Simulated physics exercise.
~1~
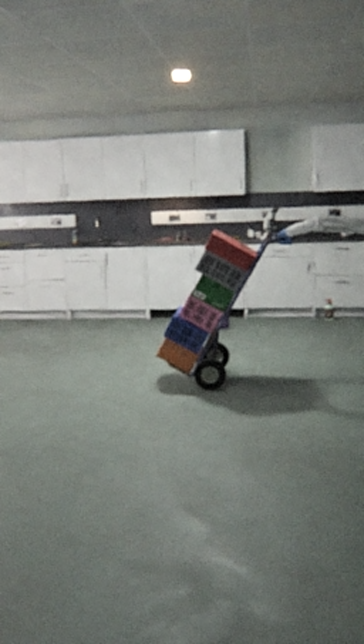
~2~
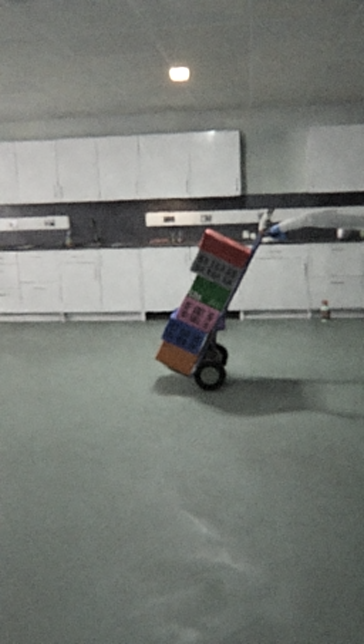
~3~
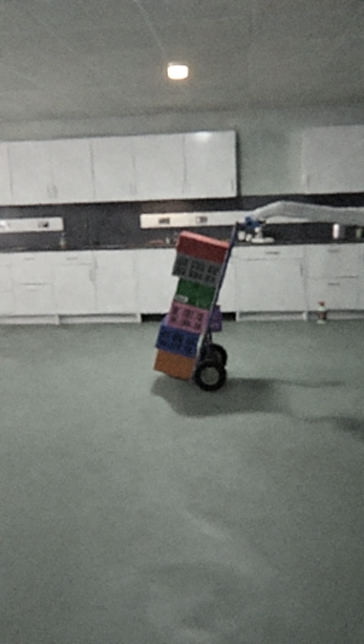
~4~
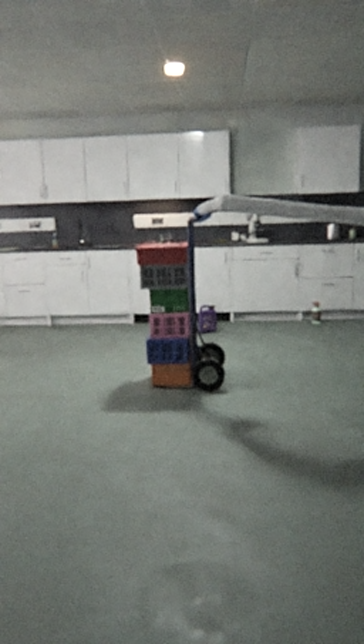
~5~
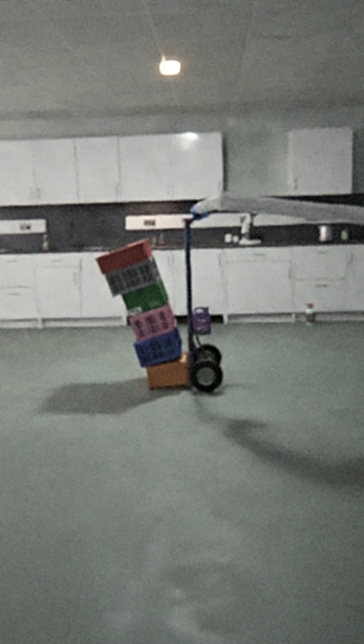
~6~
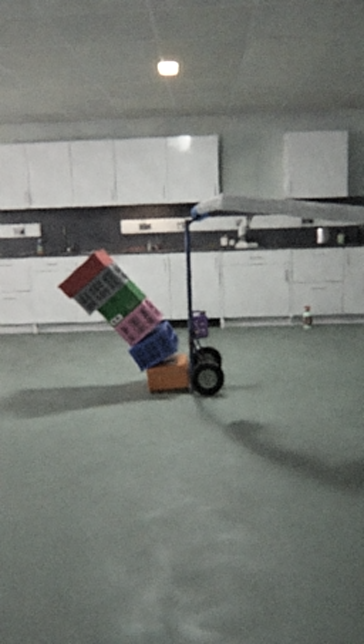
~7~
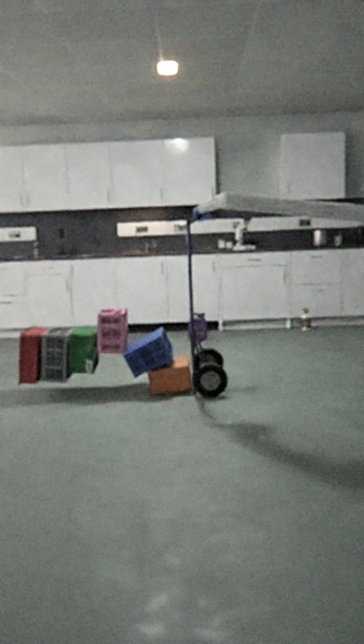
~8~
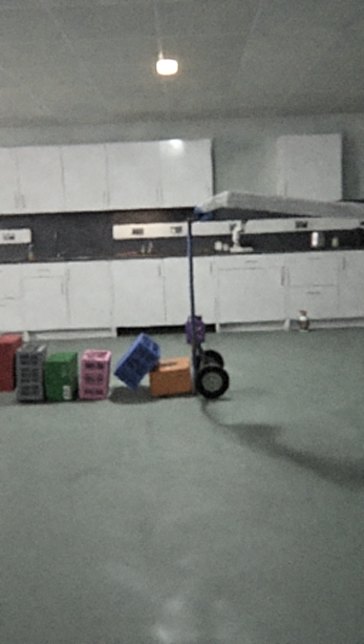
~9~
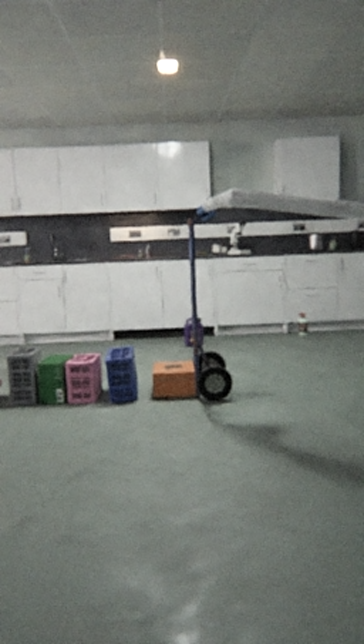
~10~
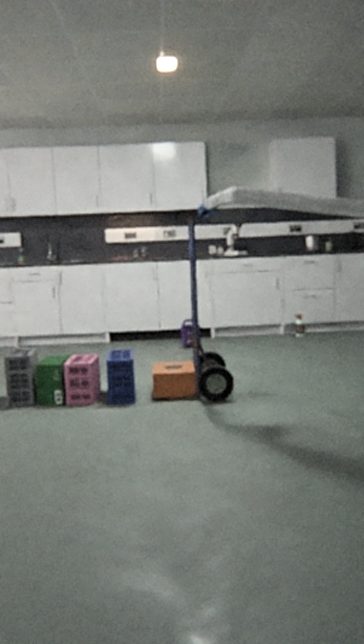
We see a leaning hand truck stacked with six colourful crates and boxes swing upright, held by a pale arm-like shape. The upper five topple leftward and land in a row on the floor, the red one passing out of view, while the orange box stays on the truck.
